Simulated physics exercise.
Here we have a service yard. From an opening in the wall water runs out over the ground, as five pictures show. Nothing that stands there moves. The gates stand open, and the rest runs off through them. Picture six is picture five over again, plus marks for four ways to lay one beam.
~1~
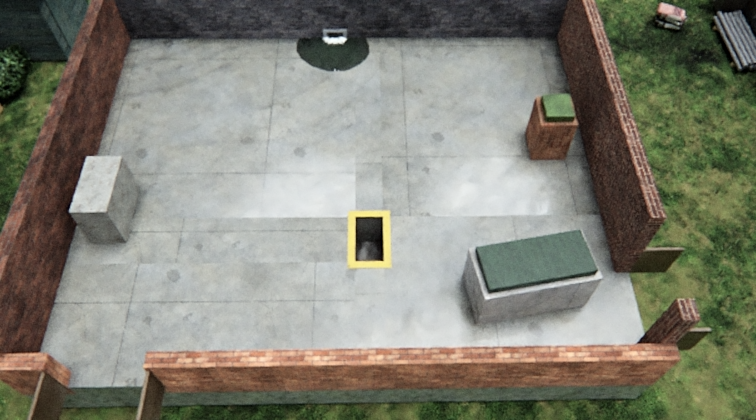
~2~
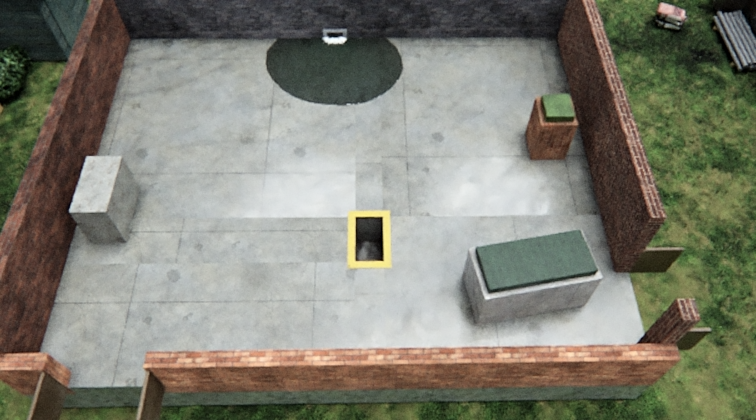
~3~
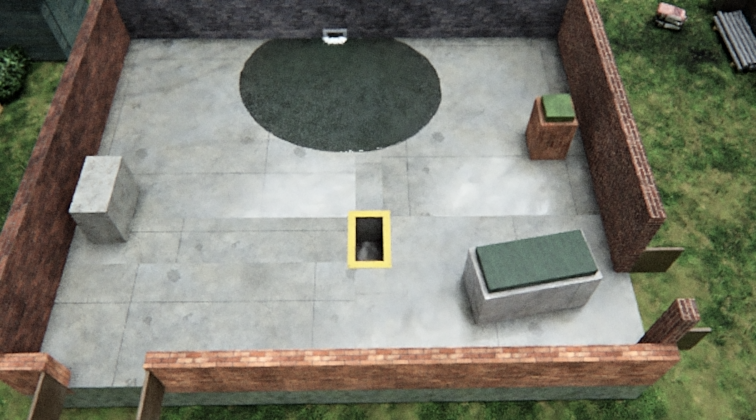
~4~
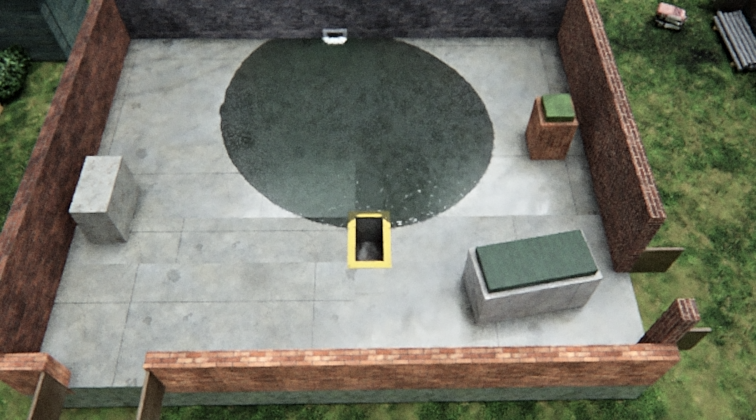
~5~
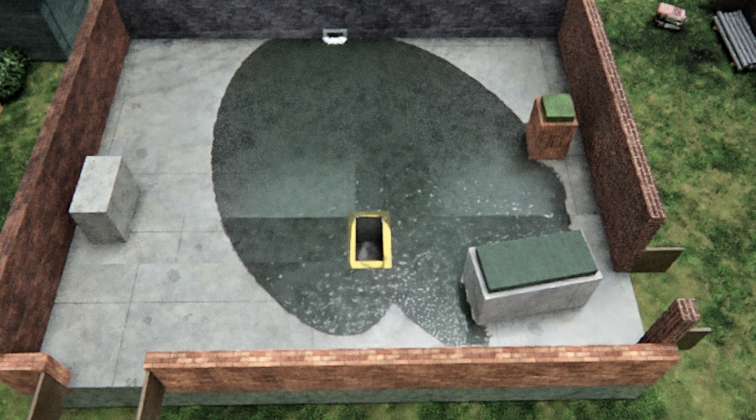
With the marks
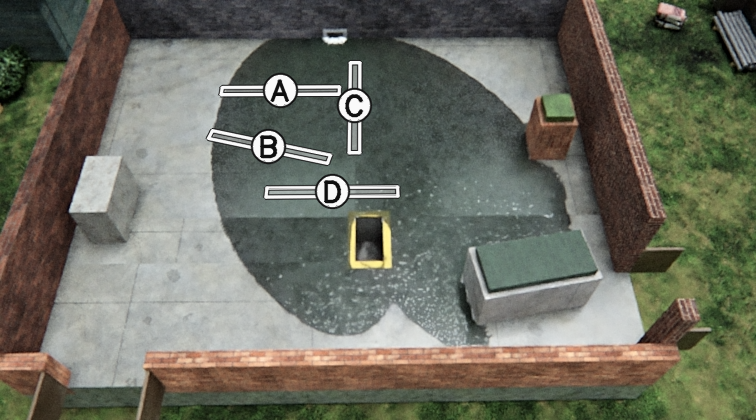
Walled concrete yard with a dark patch of water spreading from the back wall, surrounding the yellow-framed gully and reaching grey block.
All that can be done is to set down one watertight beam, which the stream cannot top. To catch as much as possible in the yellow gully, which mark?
The best spot is C.
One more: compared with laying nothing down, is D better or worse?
Worse.
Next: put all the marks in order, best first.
The order is C, B, A, D.
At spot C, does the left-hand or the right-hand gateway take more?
The right gate.
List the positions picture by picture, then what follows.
The first picture shows outfall at (335, 34); yellow gully at (369, 239); open gate at (624, 308); open gate at (117, 372); 2 % of the ground under water, visible out to (315, 64); yellow gully still dry.
In the second picture, 7 % of the ground under water, visible out to (367, 98); yellow gully still dry.
In the third picture, 15 % of the ground under water, visible out to (398, 139); yellow gully still dry.
In the fourth picture, 29 % of the ground under water, visible out to (388, 224); yellow gully still dry.
In the fifth picture, 46 % of the ground under water, visible out to (454, 323); yellow gully taking water.
In white, A from (221, 91) to (339, 90); B from (210, 134) to (328, 159); C from (354, 152) to (355, 62); D from (266, 192) to (397, 191).
With A, about 6 % of the stream goes into the yellow gully, about 90 % out by the gates.
With B, about 13 % of the stream goes into the yellow gully, about 82 % out by the gates.
With C, about 26 % of the stream goes into the yellow gully, about 73 % out by the gates.
With D, next to none of the stream goes into the yellow gully, about 96 % out by the gates.
